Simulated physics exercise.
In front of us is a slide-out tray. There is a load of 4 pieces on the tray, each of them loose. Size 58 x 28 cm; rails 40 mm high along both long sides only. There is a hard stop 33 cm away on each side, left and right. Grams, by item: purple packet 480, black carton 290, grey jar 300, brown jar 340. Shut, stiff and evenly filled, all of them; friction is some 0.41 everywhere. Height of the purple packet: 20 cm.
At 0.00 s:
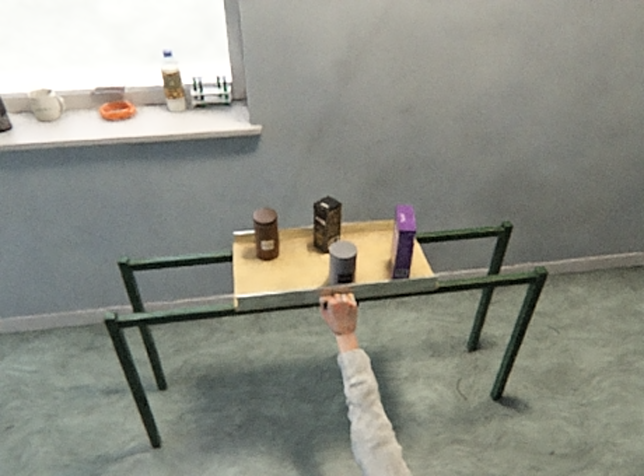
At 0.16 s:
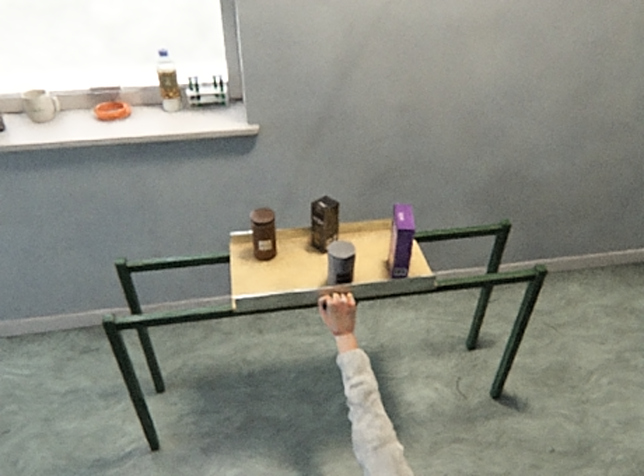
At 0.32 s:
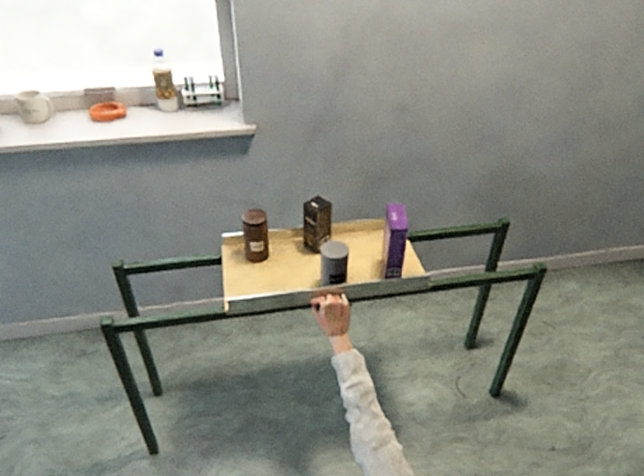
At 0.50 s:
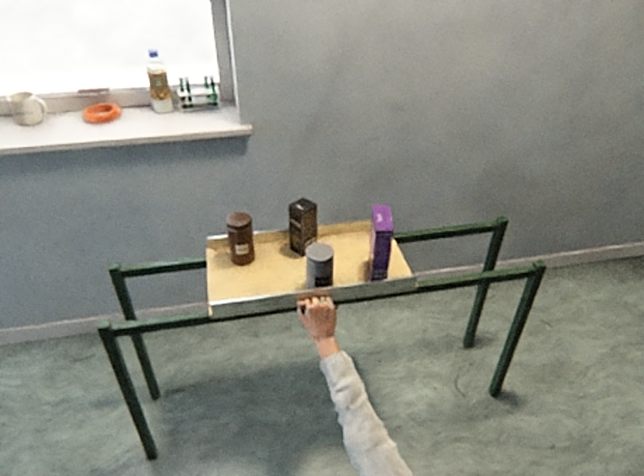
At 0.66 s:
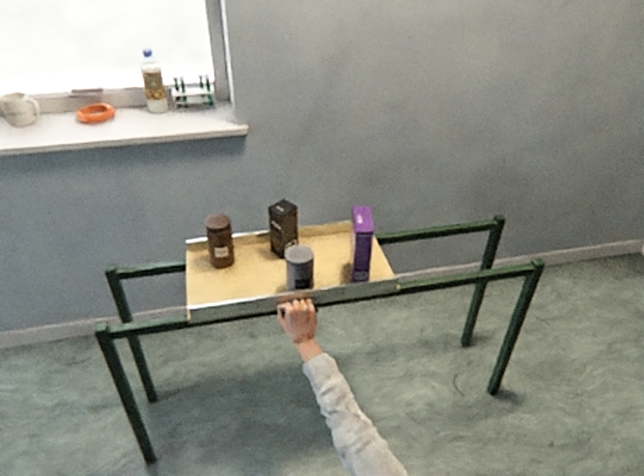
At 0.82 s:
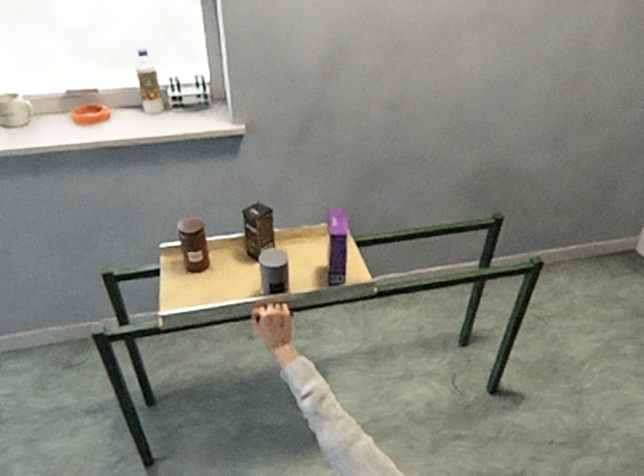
A pale tray on two green rails stands before a grey wall in a room with a mottled green floor, seen from above and in front. On it are a brown jar at left, a black carton behind, a grey jar near the front and a tall purple packet at right, with a cluttered windowsill beyond. A hand gripping the front edge slides the tray left, slowly then faster, its load riding along, while the view shifts very slightly.
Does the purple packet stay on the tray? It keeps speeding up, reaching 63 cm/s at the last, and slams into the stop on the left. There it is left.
Yes.
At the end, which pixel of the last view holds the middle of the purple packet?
Near (238, 275).
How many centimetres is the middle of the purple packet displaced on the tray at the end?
About 16 cm.
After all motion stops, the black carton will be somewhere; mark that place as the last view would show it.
Around (195, 240).
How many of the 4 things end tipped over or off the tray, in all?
I get 1.
After 1.12 s, tray has slid 33 cm left; purple packet 4° off upright near (278, 258); black carton moved 2 cm; brown jar moved 2 cm.
After 1.22 s, tray has slid 33 cm left; purple packet 22° off upright near (266, 259); black carton moved 4 cm; brown jar moved 4 cm.
After 1.82 s, tray has slid 33 cm left; purple packet on its side near (239, 262); grey jar moved 5 cm; black carton moved 5 cm.
In the end (2.4 s), toppled on the tray, purple packet; the other 3 under 5 cm from the start. In the last view, purple packet near (238, 275).
